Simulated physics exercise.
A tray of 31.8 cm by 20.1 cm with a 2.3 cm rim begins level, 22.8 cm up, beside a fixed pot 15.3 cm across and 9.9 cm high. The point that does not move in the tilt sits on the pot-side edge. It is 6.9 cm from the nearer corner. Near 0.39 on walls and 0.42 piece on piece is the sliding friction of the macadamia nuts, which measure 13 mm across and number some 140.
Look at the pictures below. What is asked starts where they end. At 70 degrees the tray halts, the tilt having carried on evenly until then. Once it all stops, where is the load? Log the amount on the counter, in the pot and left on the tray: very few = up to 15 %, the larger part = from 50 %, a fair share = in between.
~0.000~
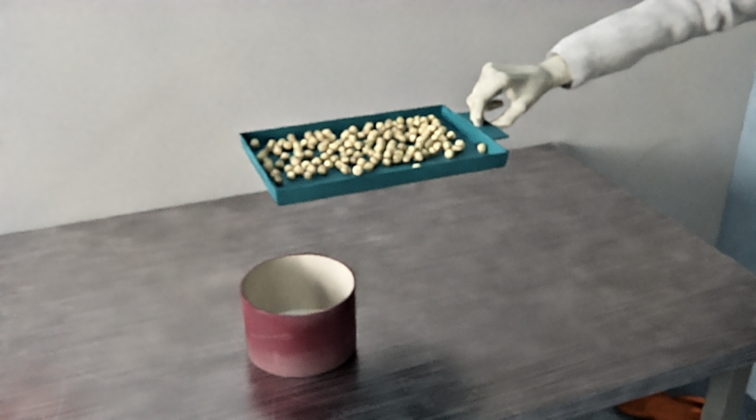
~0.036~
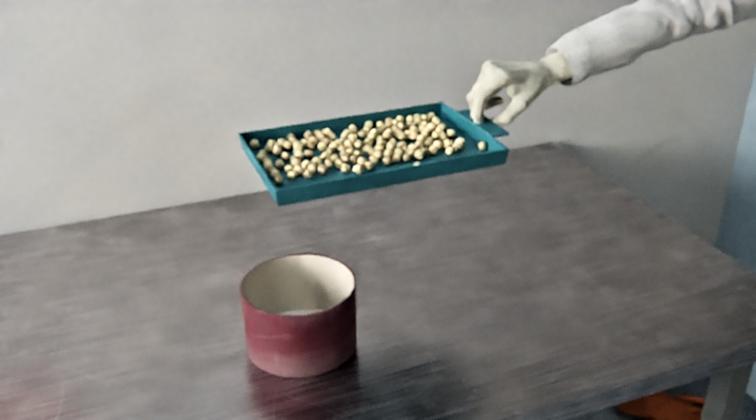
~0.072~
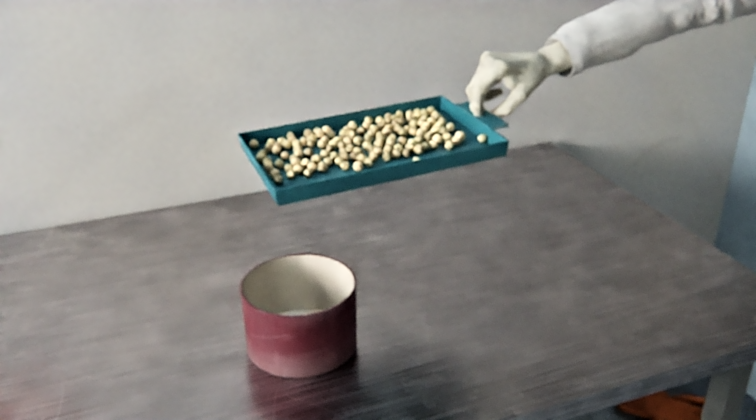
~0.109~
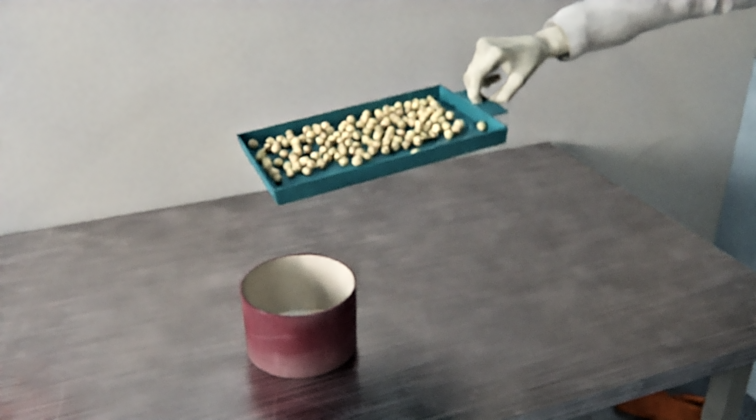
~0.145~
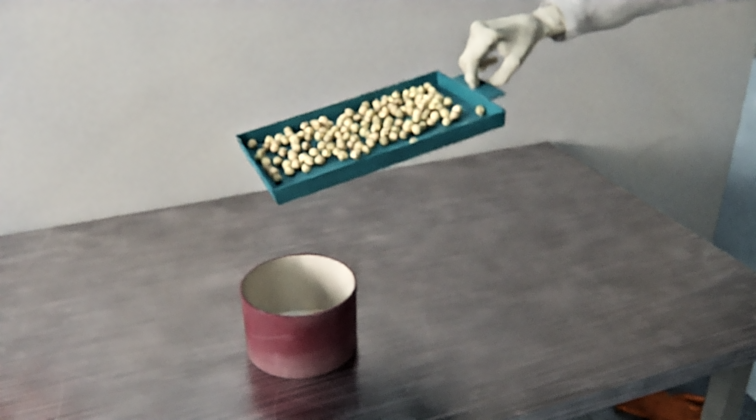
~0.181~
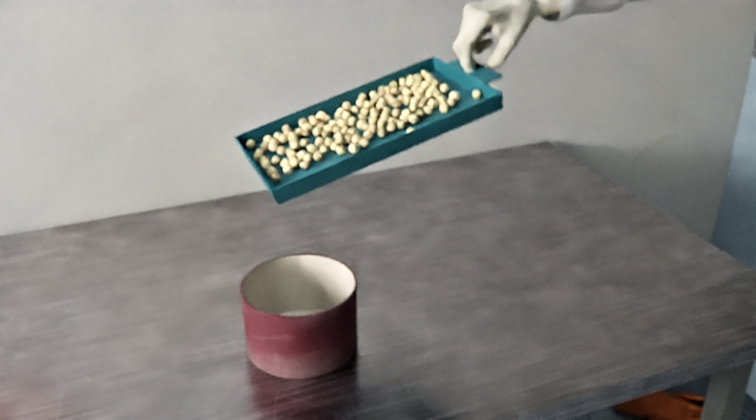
Log: Counter = a fair share; pot = very few; left on the tray = the larger part.
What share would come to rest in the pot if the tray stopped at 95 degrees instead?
0 %.
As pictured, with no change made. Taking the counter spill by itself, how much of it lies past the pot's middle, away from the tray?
Some 100 per cent.
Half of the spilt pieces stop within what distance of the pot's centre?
26 cm.
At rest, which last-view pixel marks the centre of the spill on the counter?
The middle of the spill sits at roughly (135, 331).
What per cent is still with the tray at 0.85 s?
Close to 65 in a hundred.
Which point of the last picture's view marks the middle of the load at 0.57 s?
The middle of the load should be near (267, 125) then.
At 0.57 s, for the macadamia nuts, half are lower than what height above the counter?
Height: Around 28 cm.
Then, at 0.41 s, tilt 42 degrees; the tray holds 100 %, the pot 0 %.
After 0.57 s, tilt 62 degrees; the tray holds 100 %, the pot 0 %.
After 0.85 s, tilt 70 degrees; the tray holds 65 %, the pot 0 %.
In the end, at 2.0 s, counter 40 %, pot 0 %, tray 60 %.
